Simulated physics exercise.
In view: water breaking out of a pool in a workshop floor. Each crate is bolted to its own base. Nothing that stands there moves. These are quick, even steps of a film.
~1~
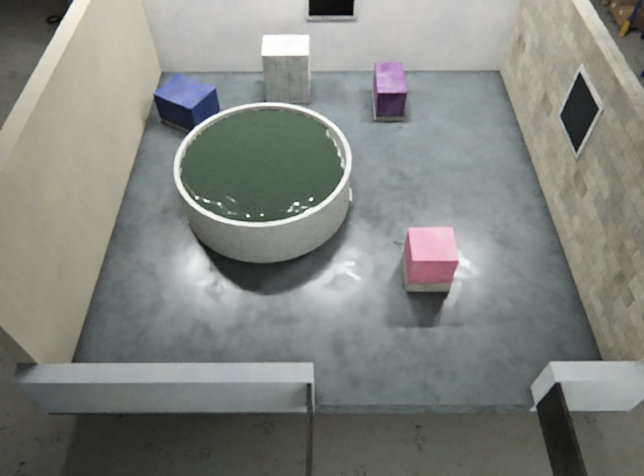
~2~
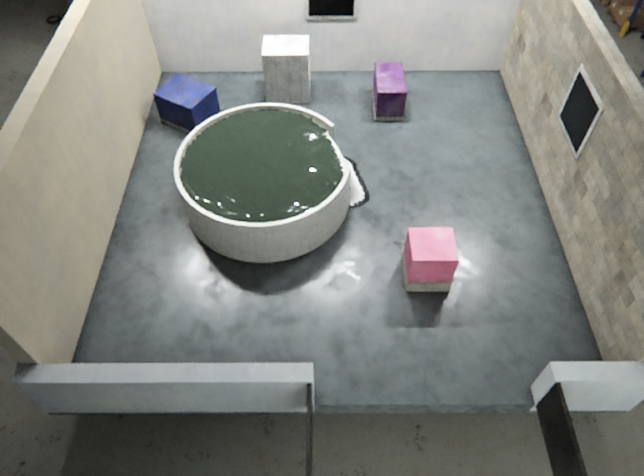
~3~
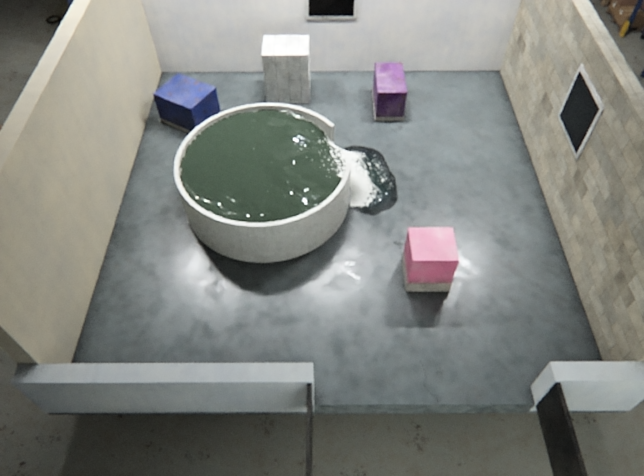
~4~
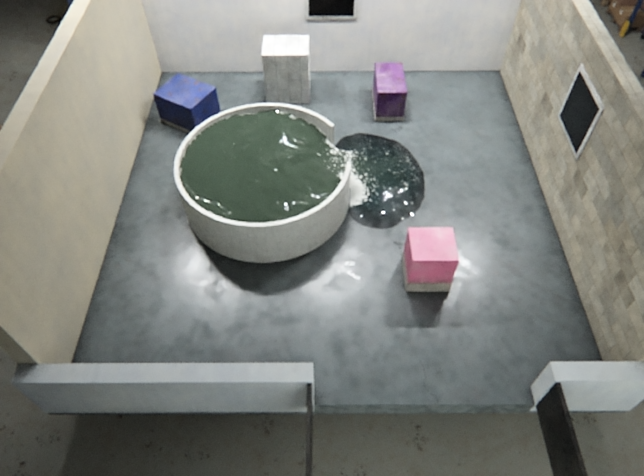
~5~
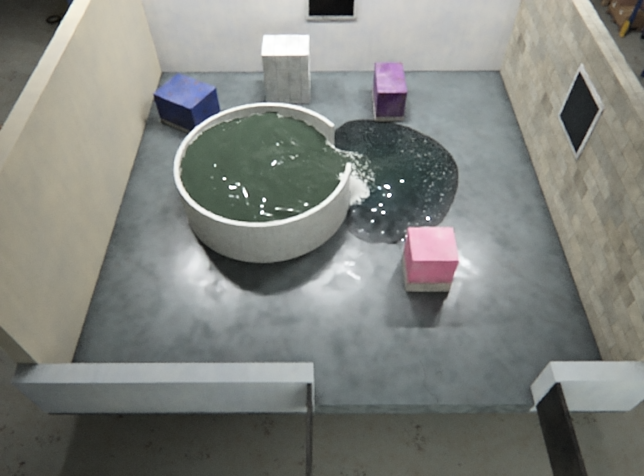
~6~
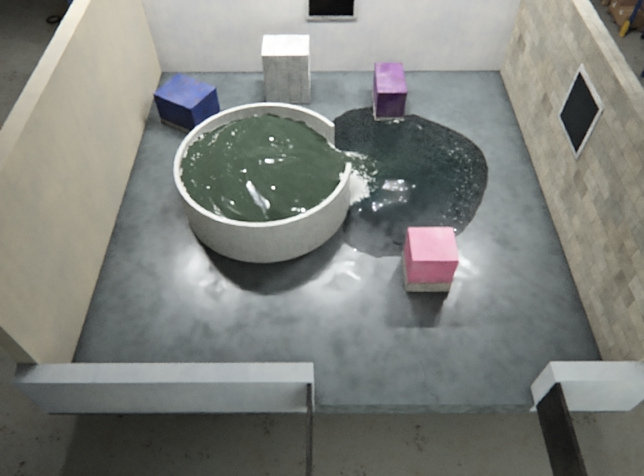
The video shows a round white tank of dark green water among blue, white, purple and pink blocks; water pours from a gap in its right side and spreads across the grey floor in a widening dark puddle.
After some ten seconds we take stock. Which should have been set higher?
One by one: The purple crate is wetted; the pink crate escapes dry; the blue crate is wetted.
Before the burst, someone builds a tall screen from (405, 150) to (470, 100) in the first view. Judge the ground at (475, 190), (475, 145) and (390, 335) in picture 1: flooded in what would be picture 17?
In turn: Covered, covered, no water.
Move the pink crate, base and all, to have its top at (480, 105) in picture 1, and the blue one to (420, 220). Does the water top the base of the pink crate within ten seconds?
My reading: The pink one is topped.
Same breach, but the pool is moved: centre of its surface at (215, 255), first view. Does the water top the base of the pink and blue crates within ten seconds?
The pink crate gets wet; the blue crate is wetted.
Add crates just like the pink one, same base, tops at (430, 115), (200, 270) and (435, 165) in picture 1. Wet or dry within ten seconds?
In that order: Is topped, escapes it, is wetted.
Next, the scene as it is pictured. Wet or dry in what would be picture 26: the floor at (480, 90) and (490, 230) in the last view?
One after the other: Awash, wet.
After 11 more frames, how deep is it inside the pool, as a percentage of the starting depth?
I make it 64 per cent.
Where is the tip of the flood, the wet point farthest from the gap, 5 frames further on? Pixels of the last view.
Roughly at (505, 93).
A moment on, water covers 30 % of the floor; the purple crate water round its plinth, the pink crate water round its plinth, the blue crate not reached.
Next, water covers 35 % of the floor; the purple crate water round its plinth, the pink crate water round its plinth, the blue crate not reached.
Then, water covers 45 % of the floor; the purple crate water round its plinth, the pink crate water round its plinth, the blue crate not reached.
Later, water covers 70 % of the floor; the purple crate water round its plinth, the pink crate water round its plinth, the blue crate water round its plinth.
In the end, water covers 100 % of the floor; the purple crate was topped, the pink crate stayed above the water, the blue crate was topped.
